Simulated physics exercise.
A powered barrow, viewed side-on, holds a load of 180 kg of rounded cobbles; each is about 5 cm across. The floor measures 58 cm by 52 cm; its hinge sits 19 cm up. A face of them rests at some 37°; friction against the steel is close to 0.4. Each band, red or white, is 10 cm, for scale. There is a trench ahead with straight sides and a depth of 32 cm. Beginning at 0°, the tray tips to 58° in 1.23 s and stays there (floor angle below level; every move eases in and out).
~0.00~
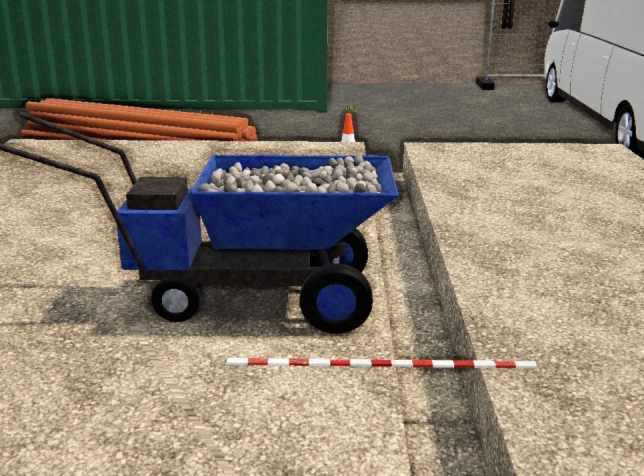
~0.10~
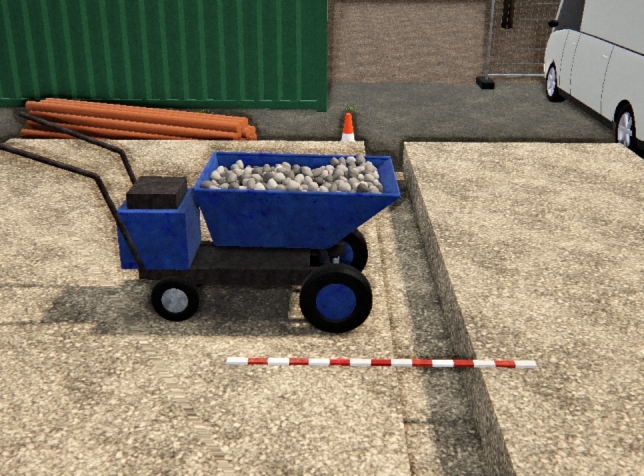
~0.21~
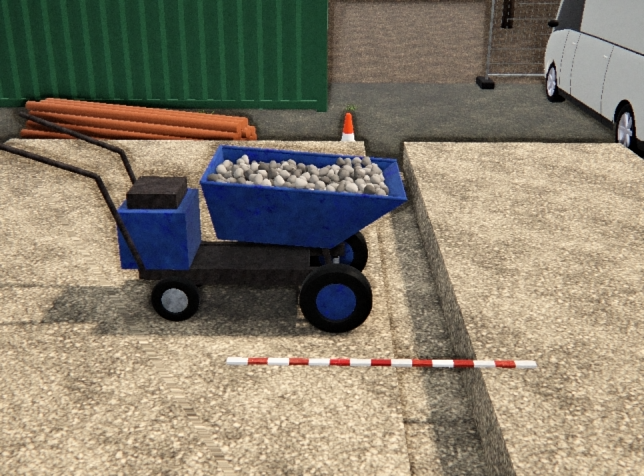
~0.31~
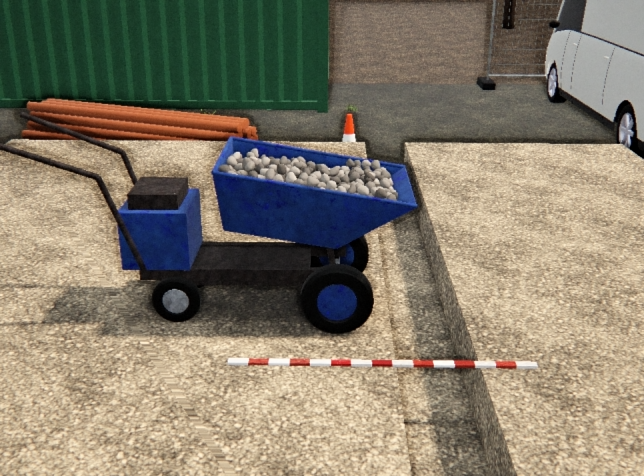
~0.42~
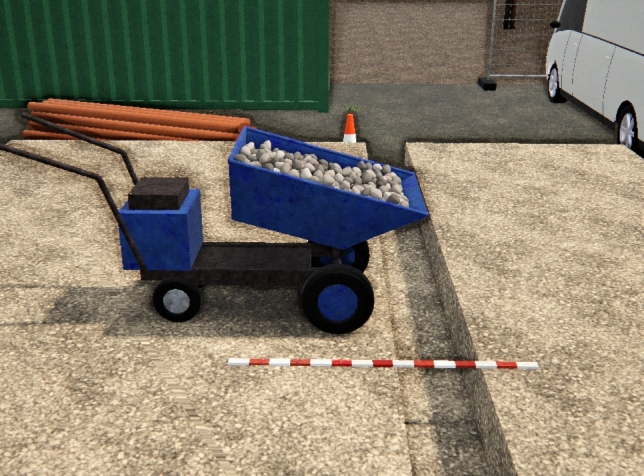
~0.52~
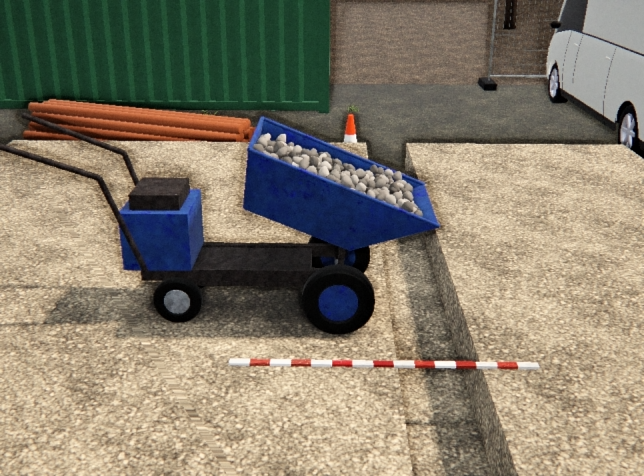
A blue tray loaded with rounded grey stones on a small wheeled barrow sits nearly level, then tilts gradually, its left end rising and its right lip lowering beside a straight-sided trench, while the barrow's wheels stay still.
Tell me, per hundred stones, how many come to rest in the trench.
34 per hundred.
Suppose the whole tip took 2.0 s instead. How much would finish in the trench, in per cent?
It would come to roughly 35 per cent.
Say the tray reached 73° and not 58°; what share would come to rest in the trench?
About 10%.
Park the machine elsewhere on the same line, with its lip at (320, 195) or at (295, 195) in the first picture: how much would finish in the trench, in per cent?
About 100 per cent from the first spot, about 95 from the second.
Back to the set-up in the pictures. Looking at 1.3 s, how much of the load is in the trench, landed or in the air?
I'd put it near 0 per cent.
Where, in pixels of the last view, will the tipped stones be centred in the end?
Their middle ends up near (490, 305).
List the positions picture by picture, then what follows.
The tray is at 0°, its lip at (398, 195); the top of the load is at (347, 167), in the first frame.
The tray is at 1°, its lip at (400, 196); the top of the load is at (331, 167); the stones move at 0.2 m/s on average, in the second frame.
The tray is at 4°, its lip at (407, 200); the top of the load is at (251, 168); the stones move at 0.4 m/s on average, in the third frame.
The tray is at 9°, its lip at (417, 206); the top of the load is at (249, 161); the stones move at 0.5 m/s on average, in the fourth frame.
Lip at (428, 215), floor tilted 15°, highest stones at (256, 152); the stones move at 0.6 m/s on average, in the fifth frame.
The tray is at 22°, its lip at (439, 226); the top of the load is at (269, 144); the stones move at 0.7 m/s on average, in the sixth frame.
After 0.9 s the floor is at 49°; 100 % in the tray; the foremost stones are at (455, 248).
After 1.3 s the floor is at 58°; 77 % in the tray, 1 % in the trench, 22 % past the trench; the foremost stones are at (533, 319).
After 1.7 s the floor is at 58°; 42 % in the tray, 3 % in the trench, 55 % past the trench; the foremost stones are at (598, 309).
After 3.6 s the floor is at 58°; 0 % in the tray, 34 % in the trench, 66 % past the trench; the foremost stones are past the picture's edge.
